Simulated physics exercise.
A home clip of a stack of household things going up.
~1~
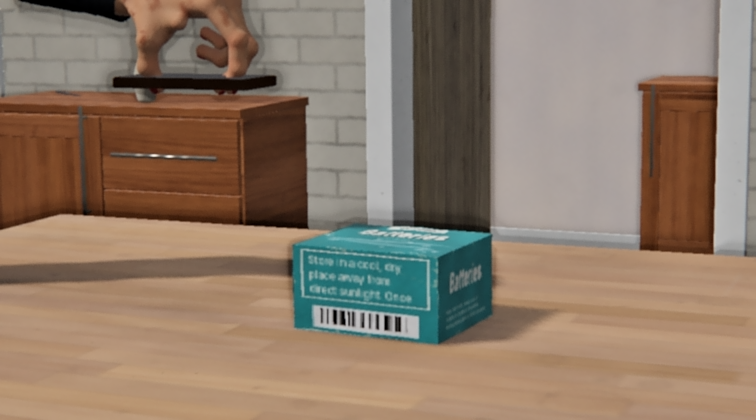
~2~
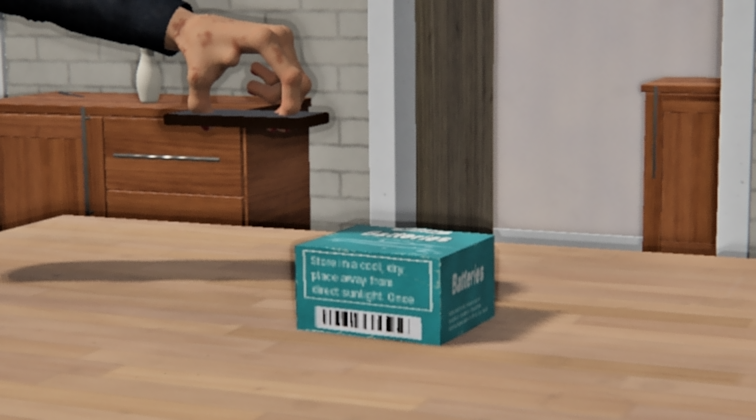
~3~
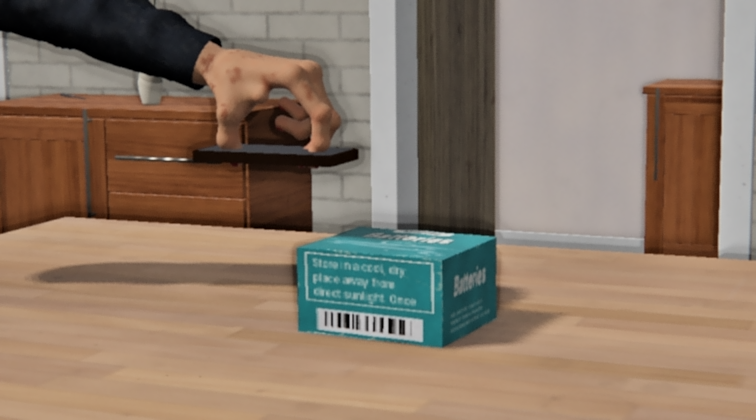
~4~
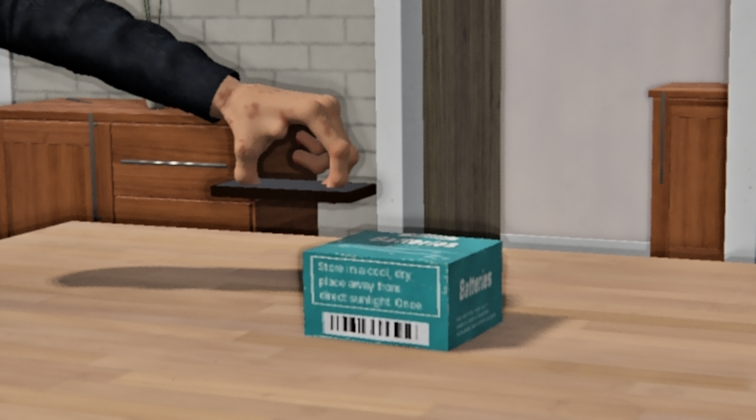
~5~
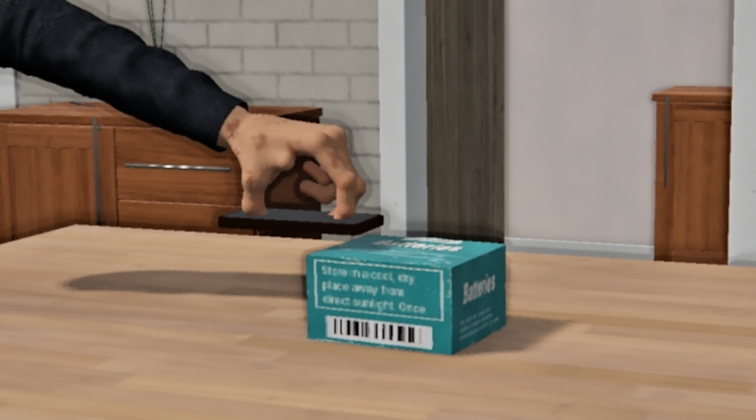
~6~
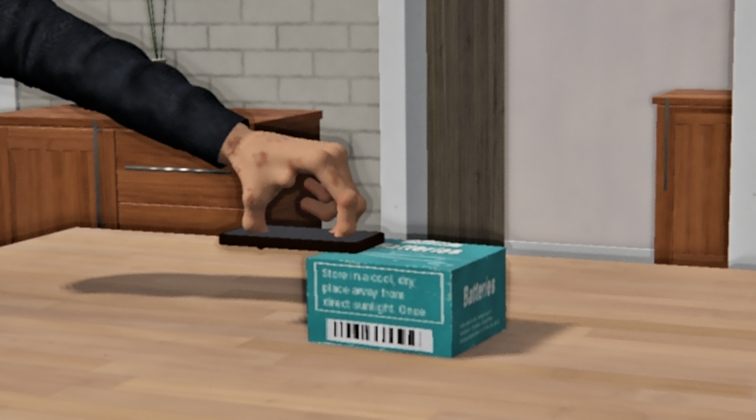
A hand in a dark sleeve carried a flat brown phone rightward and down over a wooden table, lowering it to just behind the left side of a turquoise box of batteries, which stayed put.
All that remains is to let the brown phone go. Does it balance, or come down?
In the end the pile loses its balance.
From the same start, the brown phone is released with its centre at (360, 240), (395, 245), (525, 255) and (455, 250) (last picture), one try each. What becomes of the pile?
First try: It holds; second try: It stays up; third try: It comes apart; fourth try: It holds.
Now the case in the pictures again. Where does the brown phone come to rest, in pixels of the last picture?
Around (297, 279).
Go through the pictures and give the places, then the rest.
In the first frame, still above its spot; brown phone (195, 82); turquoise box (394, 281).
In the second frame, still above its spot; brown phone (246, 119); turquoise box (397, 282).
In the third frame, still above its spot; brown phone (276, 155); turquoise box (399, 284).
In the fourth frame, still above its spot; brown phone (293, 190); turquoise box (404, 288).
In the fifth frame, still above its spot; brown phone (301, 221); turquoise box (408, 292).
In the sixth frame, in place under the hand; brown phone (301, 239); turquoise box (408, 294).
Then, 0.30 s after the last picture, brown phone tipped 45° from how it was near (305, 271).
Then, 0.90 s after the last picture, brown phone now fallen.
Then, 2.20 s after the last picture, nothing new.
At rest, fallen, brown phone; the other 2 in place. Seen from the same camera at the end, brown phone near (297, 279). The pile comes apart.
